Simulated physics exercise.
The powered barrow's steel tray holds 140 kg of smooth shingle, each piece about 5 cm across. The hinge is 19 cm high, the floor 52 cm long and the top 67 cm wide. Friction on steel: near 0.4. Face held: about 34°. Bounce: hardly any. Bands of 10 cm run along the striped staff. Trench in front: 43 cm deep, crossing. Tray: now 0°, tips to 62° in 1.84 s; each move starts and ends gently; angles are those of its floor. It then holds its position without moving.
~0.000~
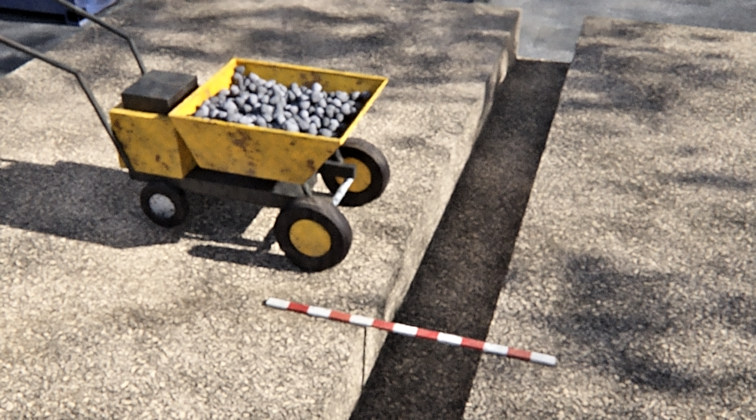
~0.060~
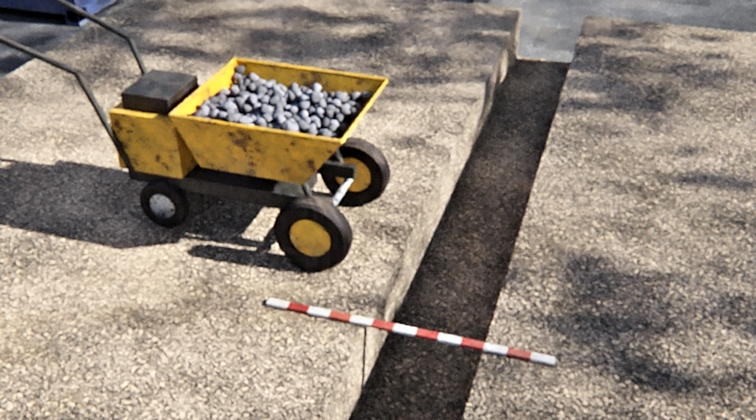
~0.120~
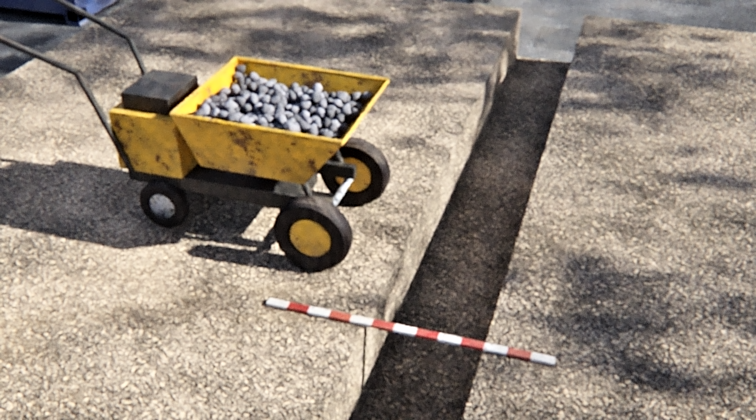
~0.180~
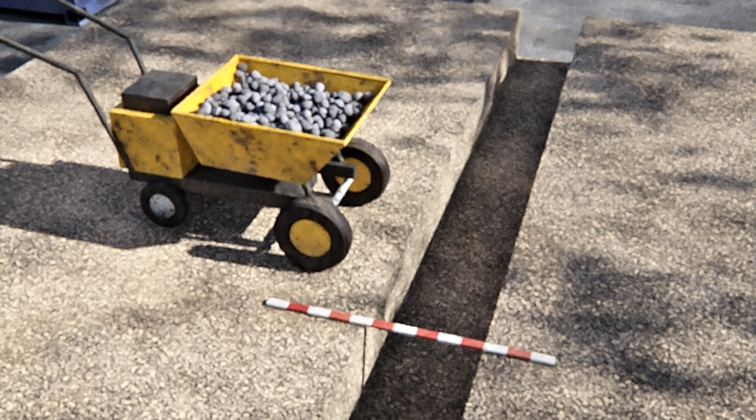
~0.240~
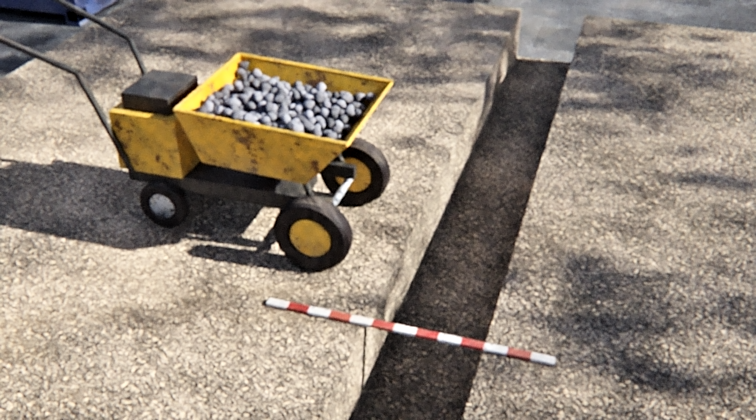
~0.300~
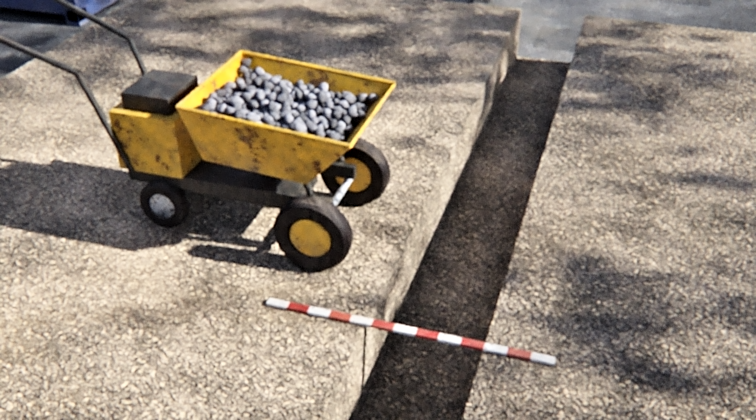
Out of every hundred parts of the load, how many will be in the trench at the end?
Close to 95 in every hundred.
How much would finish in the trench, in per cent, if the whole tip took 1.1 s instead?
Near 85 per cent.
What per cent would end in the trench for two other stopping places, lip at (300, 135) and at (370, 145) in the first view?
It comes to about 100 and 70 in a hundred.
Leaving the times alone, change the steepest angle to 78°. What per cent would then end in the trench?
In that case around 95 percent.
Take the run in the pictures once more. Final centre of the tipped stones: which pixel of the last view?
Somewhere near pixel (467, 315).
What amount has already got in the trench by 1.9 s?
About 40%.
After 1.4 s the floor is at 52°; 100 % in the tray; the foremost stones are at (438, 188).
After 1.9 s the floor is at 62°; 56 % in the tray, 41 % in the trench, 2 % past the trench; the foremost stones are at (538, 269).
After 2.3 s the floor is at 62°; 34 % in the tray, 61 % in the trench, 5 % past the trench; the foremost stones are at (585, 283).
After 4.2 s the floor is at 62°; 0 % in the tray, 95 % in the trench, 5 % past the trench; the foremost stones are at (599, 286).
